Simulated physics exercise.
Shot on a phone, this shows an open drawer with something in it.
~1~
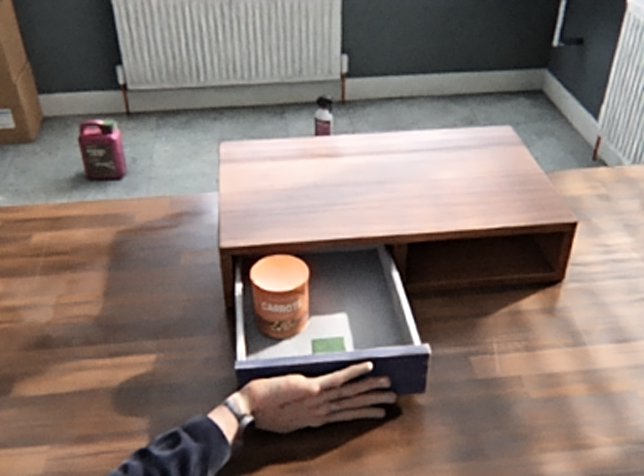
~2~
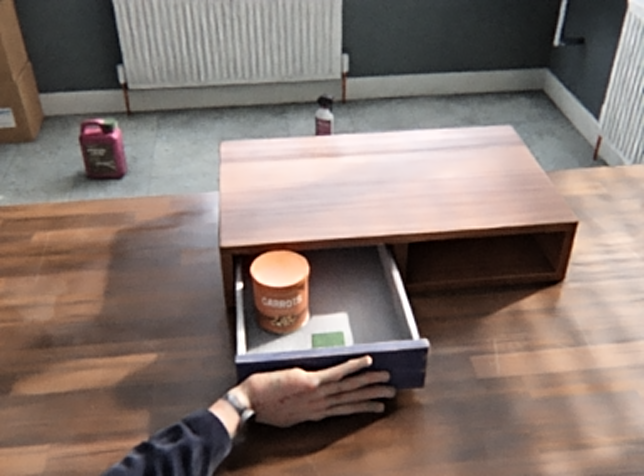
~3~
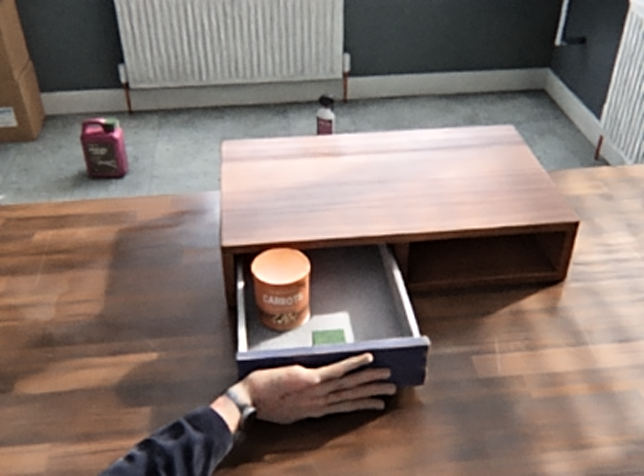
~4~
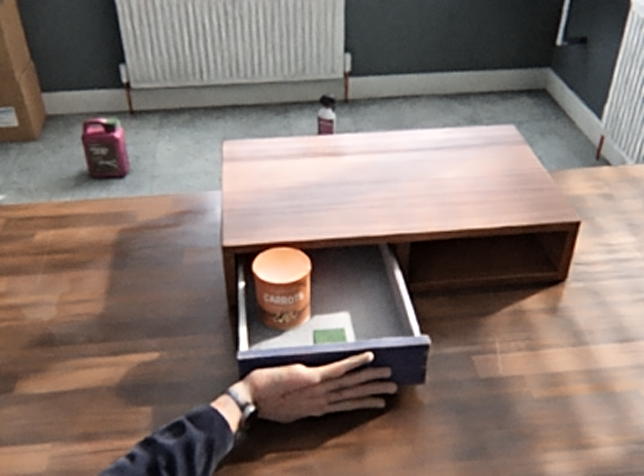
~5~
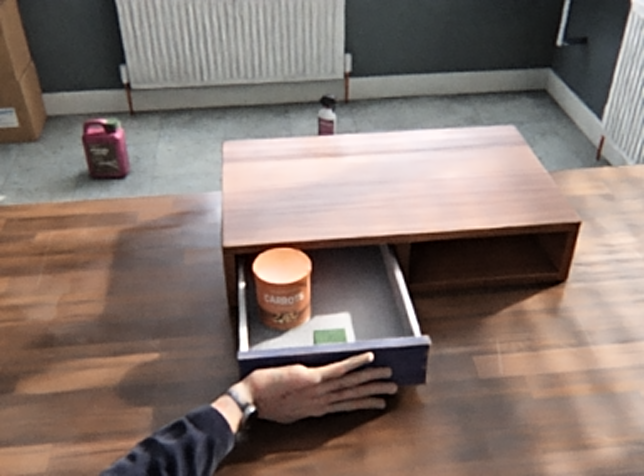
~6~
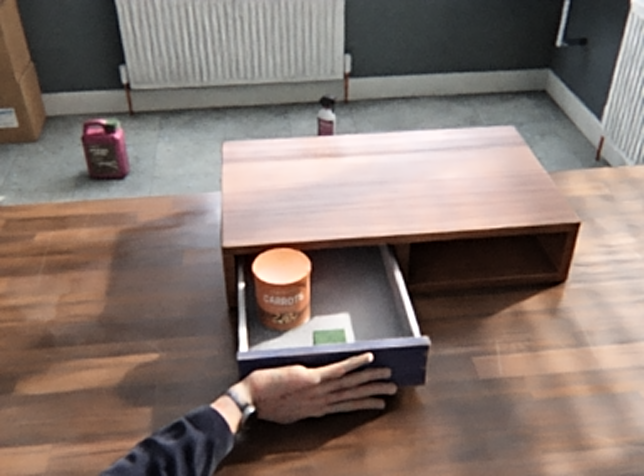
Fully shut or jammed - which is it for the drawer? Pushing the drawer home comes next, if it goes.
Jammed.
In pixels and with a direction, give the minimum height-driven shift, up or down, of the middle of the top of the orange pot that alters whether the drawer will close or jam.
It would take a shift of about 12 pixels, down.
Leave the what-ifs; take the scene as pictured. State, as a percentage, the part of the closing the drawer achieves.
About 55 percent.
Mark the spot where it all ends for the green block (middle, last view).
Its middle settles near (326, 296) in the last picture.
Then, 0.32 s after the last picture, drawer starting in.
Then, 0.50 s after the last picture, drawer about half in.
At rest, the drawer will not close.
